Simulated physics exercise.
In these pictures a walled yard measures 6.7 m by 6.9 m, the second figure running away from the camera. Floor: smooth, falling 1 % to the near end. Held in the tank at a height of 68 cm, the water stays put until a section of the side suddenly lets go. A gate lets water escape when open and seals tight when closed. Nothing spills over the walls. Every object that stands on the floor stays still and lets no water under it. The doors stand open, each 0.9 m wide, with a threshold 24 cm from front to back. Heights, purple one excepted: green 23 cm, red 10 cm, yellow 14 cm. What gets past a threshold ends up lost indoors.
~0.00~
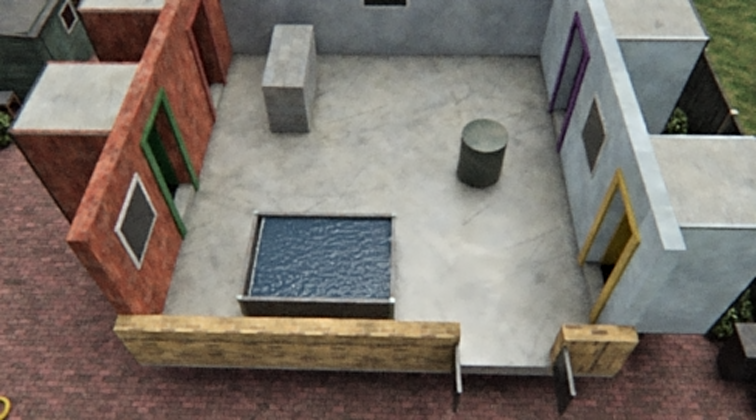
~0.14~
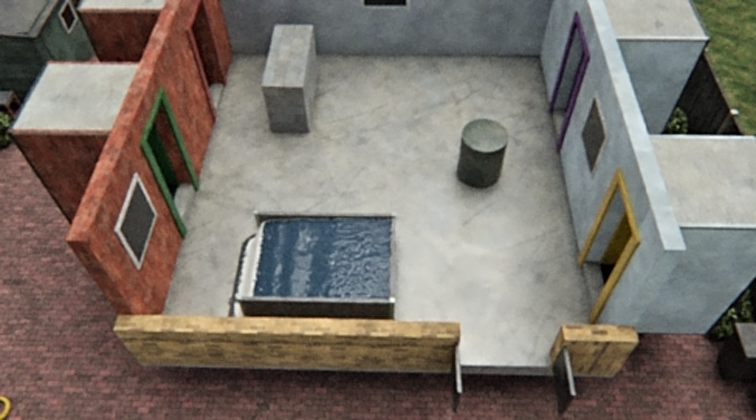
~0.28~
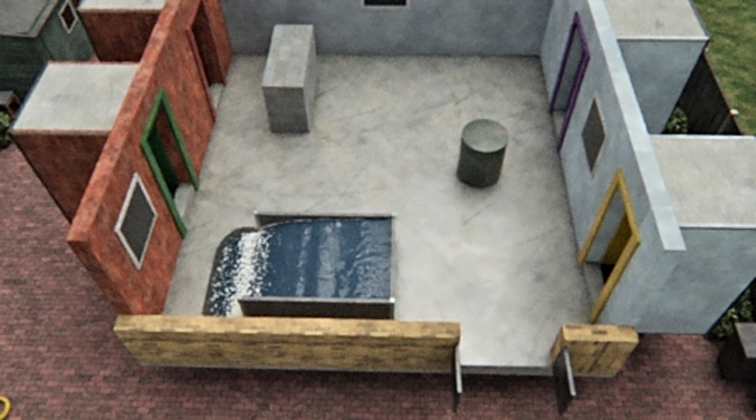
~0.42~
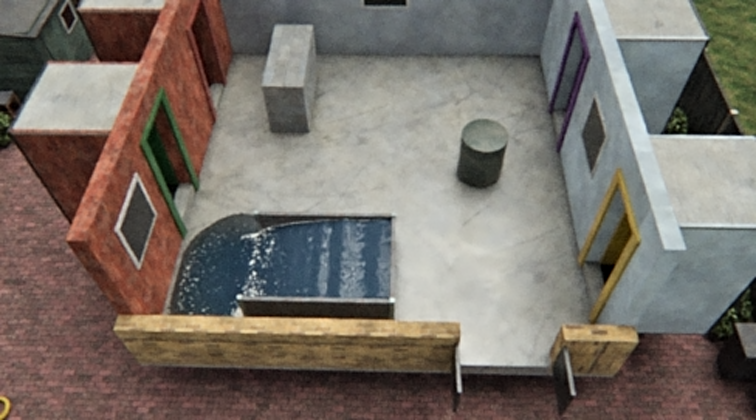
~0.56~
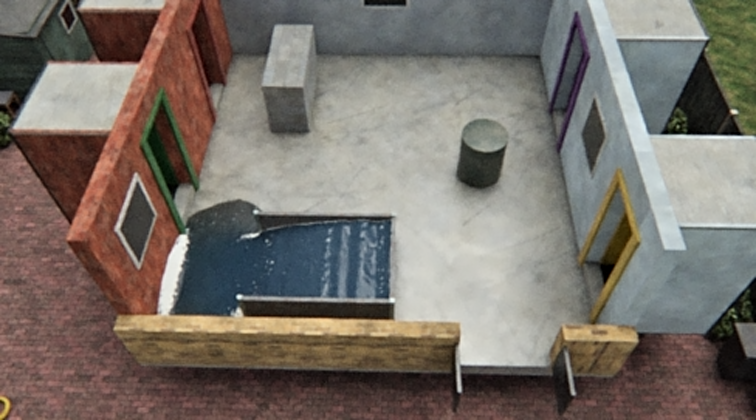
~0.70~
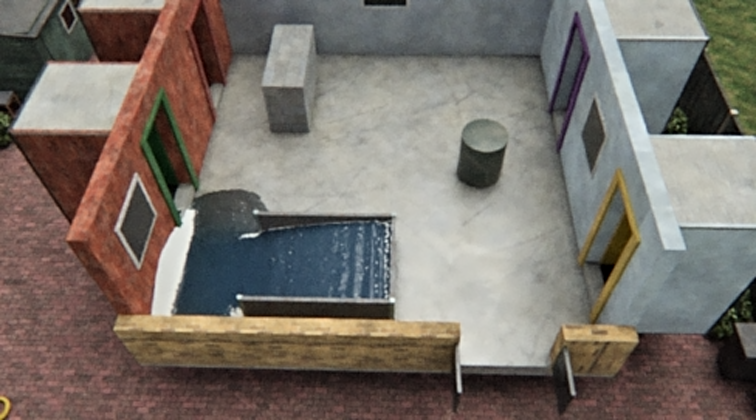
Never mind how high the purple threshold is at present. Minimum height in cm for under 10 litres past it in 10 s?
Approx. 6.5 cm.
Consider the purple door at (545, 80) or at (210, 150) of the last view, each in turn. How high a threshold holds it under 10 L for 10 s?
You'd want roughly 6.5 cm there first, then roughly 8.0 cm.
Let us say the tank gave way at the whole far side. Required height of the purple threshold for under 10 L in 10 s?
Then roughly 6.0 cm.
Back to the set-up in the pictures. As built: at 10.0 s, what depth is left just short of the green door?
Some 9.5 cm.
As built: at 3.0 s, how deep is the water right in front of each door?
Green door 19 cm, red door 6 cm, yellow door 0 cm, purple door 0 cm.
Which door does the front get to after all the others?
Last: Purple.
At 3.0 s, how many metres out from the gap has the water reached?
Roughly 5.8 metres.
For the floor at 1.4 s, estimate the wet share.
Wet: Close to 10 %.
After 1.4 s water covers 10 % of the floor, deepest (53 cm) near (155, 342); it has not reached the purple door.
After 3.0 s water covers 35 % of the floor, deepest (30 cm) near (155, 342); it has not reached the purple door.
After 10.0 s water covers 90 % of the floor, deepest (10 cm) near (155, 342); 6 cm at the purple door, 0 litres in over its 15 cm threshold.
At the purple door as built, the water arrived by 6.0 s and peaked near 11 cm at 7.6 s.
Run again over the same 10 s with other heights there, 16 litres in over 5.5 cm, 5 litres over 7.5 cm. The limit of 10 litres is kept from about 6.5 cm up.
